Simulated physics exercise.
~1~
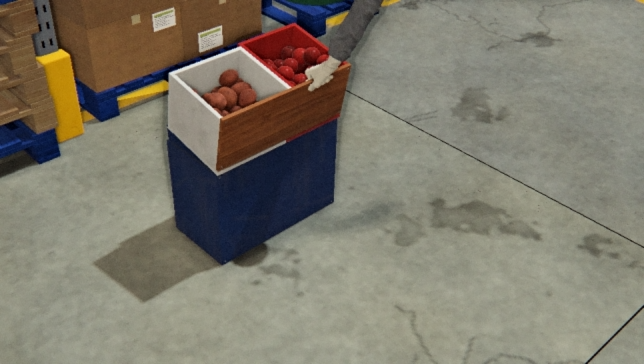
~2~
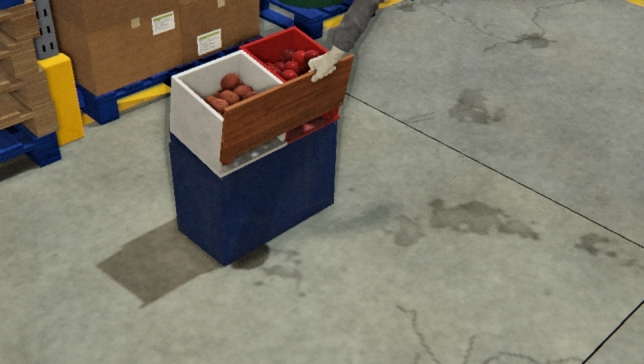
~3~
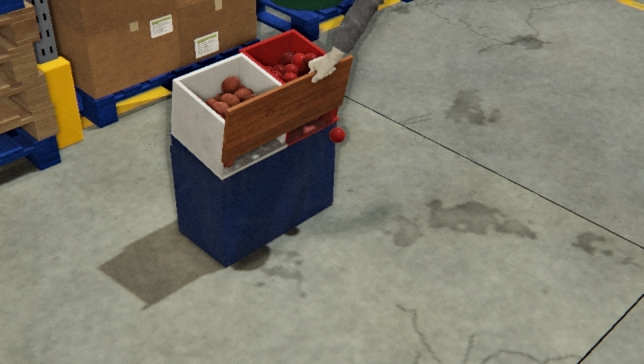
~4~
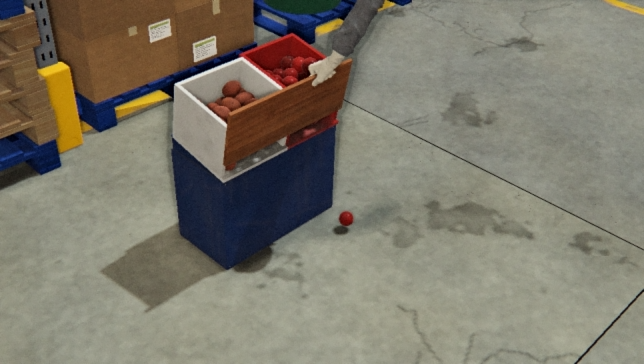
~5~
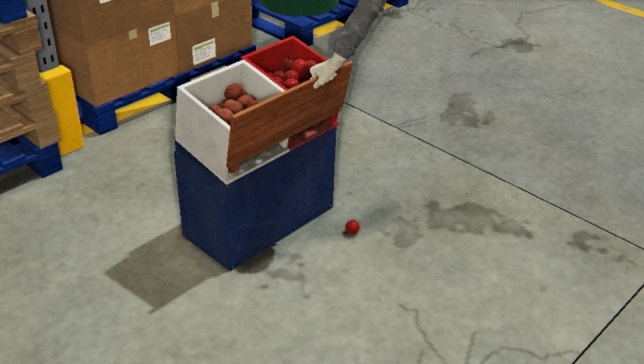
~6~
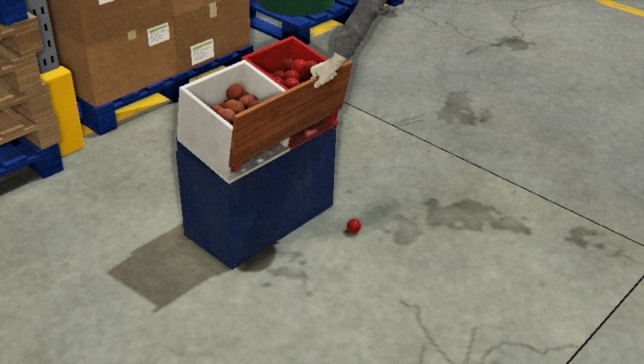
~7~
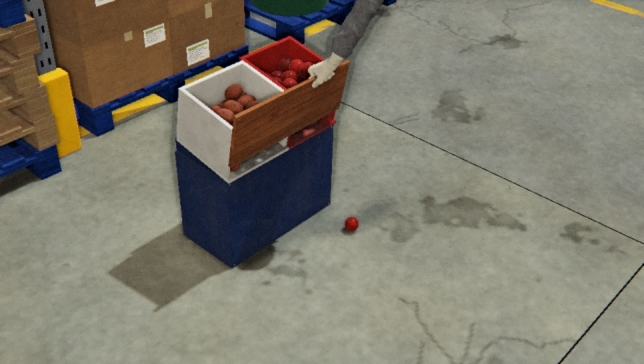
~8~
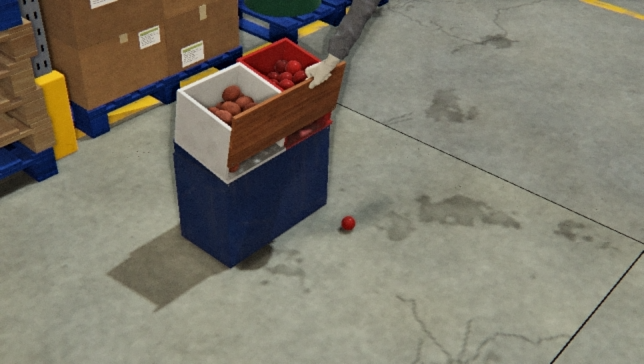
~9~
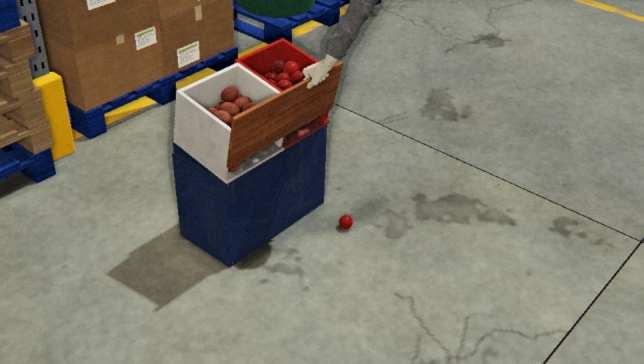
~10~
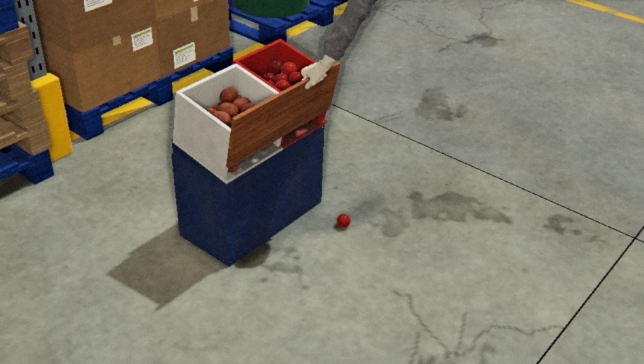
To begin with, a white bin of brownish-red, potato-like lumps and a red bin of round red pieces sit side by side on a dark blue stand in a warehouse, with a wooden gate across their front. A gloved hand at the gate's right end raises it slightly, opening a gap beneath. A single red piece then slips out from the red bin's side and drops to the concrete floor. It comes to rest a little right of the stand. The hand stays on the raised gate as the view drifts slightly, and nothing else falls, leaving both bins still well filled.
